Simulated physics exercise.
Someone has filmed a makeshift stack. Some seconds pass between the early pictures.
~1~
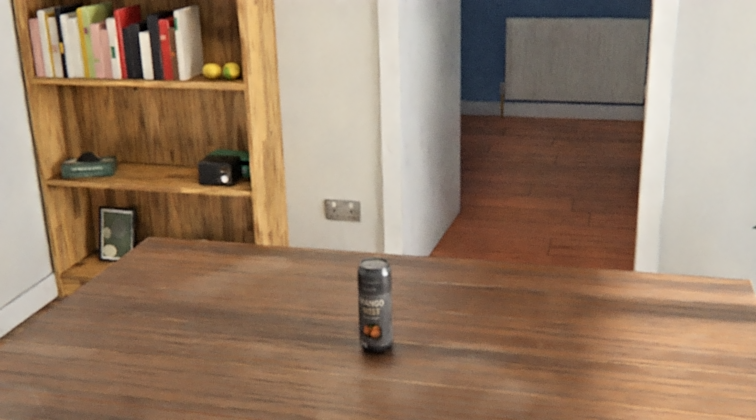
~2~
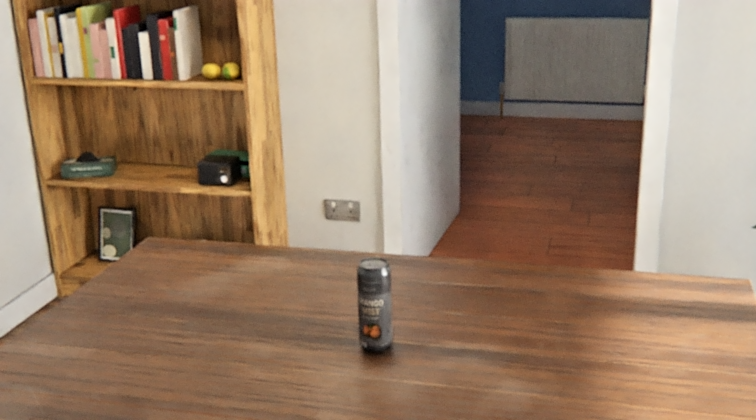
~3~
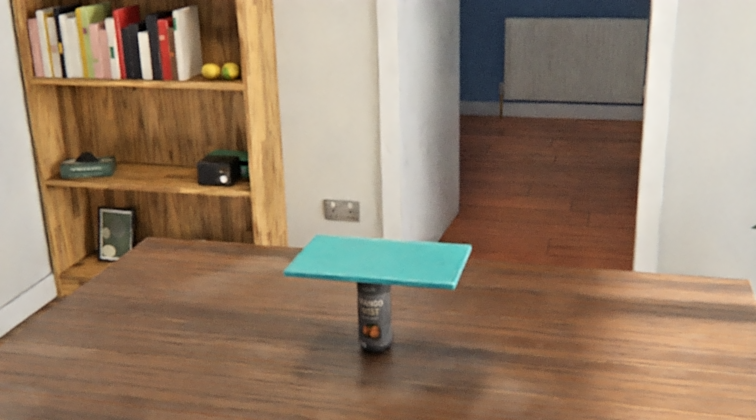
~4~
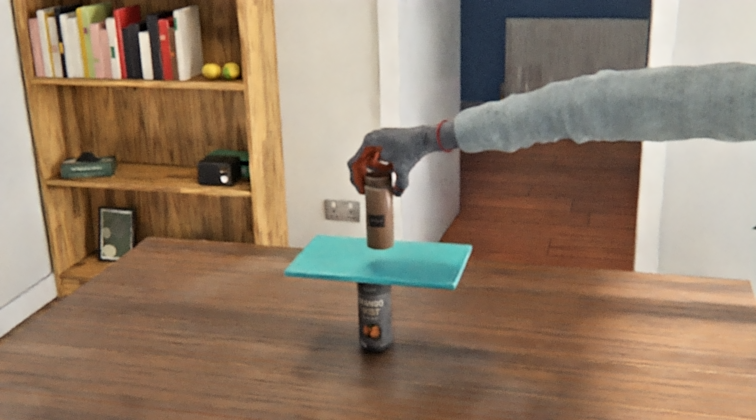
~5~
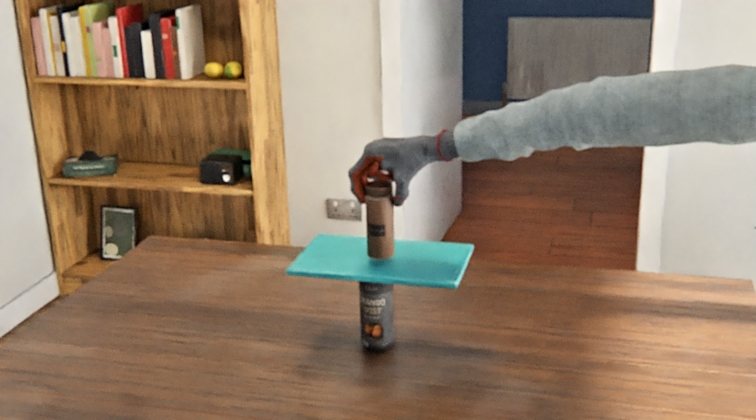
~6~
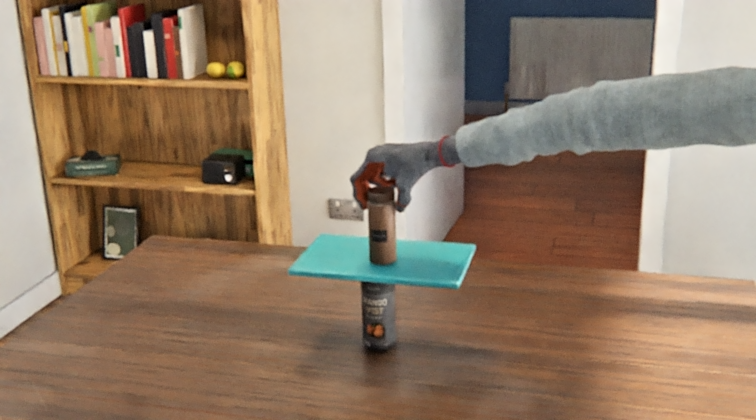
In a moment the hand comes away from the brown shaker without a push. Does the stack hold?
As it turns out, it stays up.
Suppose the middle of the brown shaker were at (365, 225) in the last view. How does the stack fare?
Then it stays up.
Then, 0.30 s later than the last frame, all is still.
Then, 0.70 s later than the last frame, brown shaker resting near (382, 226).
When it is over, all 3 as before. End places, in pixels of the last picture, brown shaker near (382, 226). The stack keeps its balance.
